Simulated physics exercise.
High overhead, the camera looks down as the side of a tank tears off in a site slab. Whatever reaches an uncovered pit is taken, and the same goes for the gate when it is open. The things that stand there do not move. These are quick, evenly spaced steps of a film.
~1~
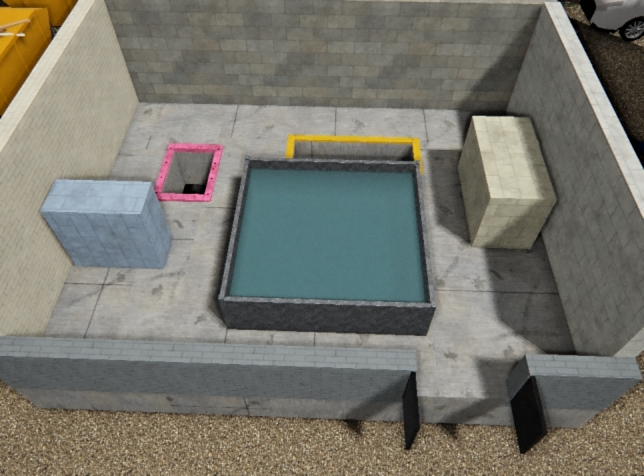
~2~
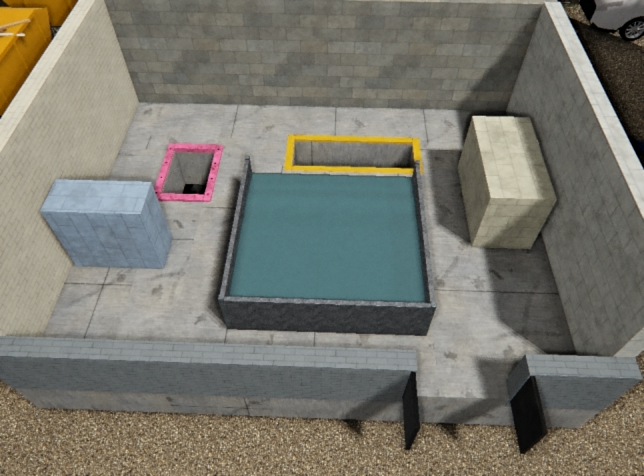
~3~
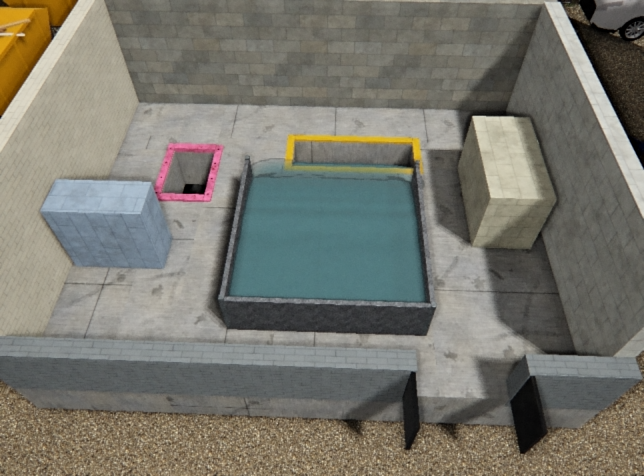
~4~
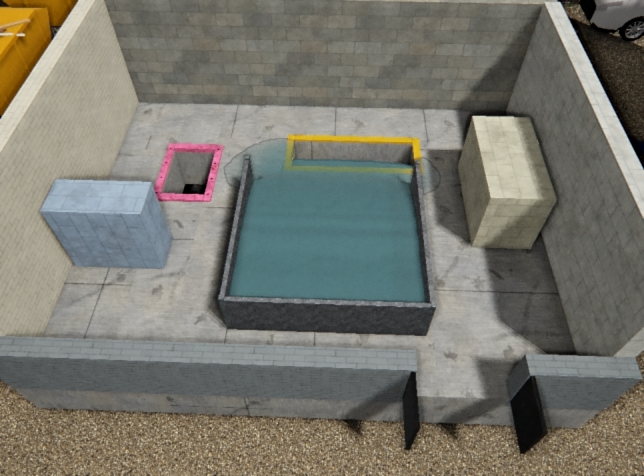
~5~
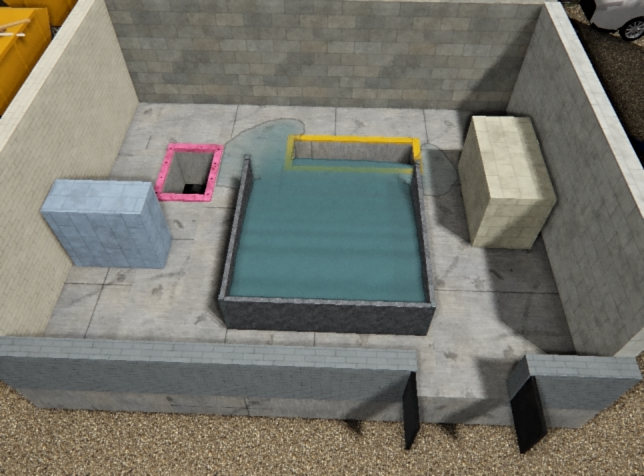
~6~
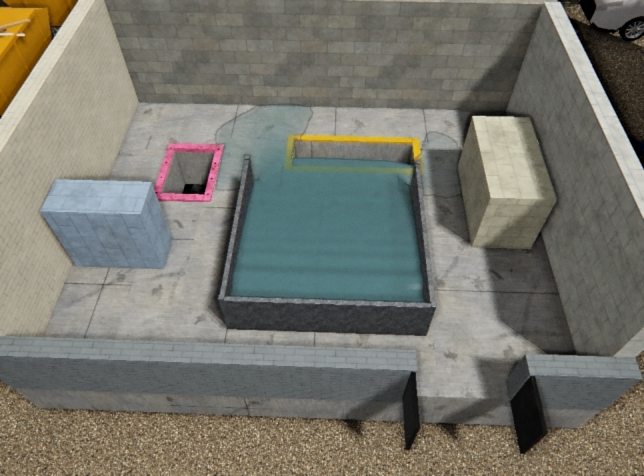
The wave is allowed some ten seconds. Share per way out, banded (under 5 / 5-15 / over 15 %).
Banded: Gate under 5 %, yellow pit over 15 %, pink pit under 5 %.
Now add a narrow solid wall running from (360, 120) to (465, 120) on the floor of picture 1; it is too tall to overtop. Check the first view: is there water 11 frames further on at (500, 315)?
That spot: Spared.
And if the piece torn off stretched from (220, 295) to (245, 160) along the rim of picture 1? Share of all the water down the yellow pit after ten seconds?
The yellow pit gets 8 per cent.
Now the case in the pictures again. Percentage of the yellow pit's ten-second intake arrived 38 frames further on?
It works out at roughly 90 percent of the ten-second total.
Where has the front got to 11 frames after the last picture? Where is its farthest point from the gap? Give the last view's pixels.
Best guess: Near (138, 107).
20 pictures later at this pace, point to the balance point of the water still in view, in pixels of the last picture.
I'd say around (298, 194).
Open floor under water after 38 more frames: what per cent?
Estimate: Near 60 %.
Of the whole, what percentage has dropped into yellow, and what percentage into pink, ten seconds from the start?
Estimates: 74 % and 0 %.
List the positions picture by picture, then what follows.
In the first frame, the water tank at (330, 227) is whole and still.
In the second frame, the front is at a hidden place, out from the gap on the water tank's far side.
In the third frame, water pours out on the water tank's far side and has run to a hidden place.
In the fourth frame, the front is at (237, 162), out from the gap on the water tank's far side.
In the fifth frame, the front is at (243, 136), out from the gap on the water tank's far side.
In the sixth frame, water pours out on the water tank's far side and has run to (268, 106).
A moment on, water covers 25 % of the floor; the gate 0 %, the yellow pit 25 %, the pink pit 0 %.
Next, water covers 35 % of the floor; the gate 0 %, the yellow pit 41 %, the pink pit 0 %.
Then, water covers 45 % of the floor; the gate 0 %, the yellow pit 56 %, the pink pit 0 %.
Later, water covers 60 % of the floor; the gate 0 %, the yellow pit 67 %, the pink pit 0 %.
In the end, water covers 80 % of the floor; the gate 0 %, the yellow pit 74 %, the pink pit 1 %.
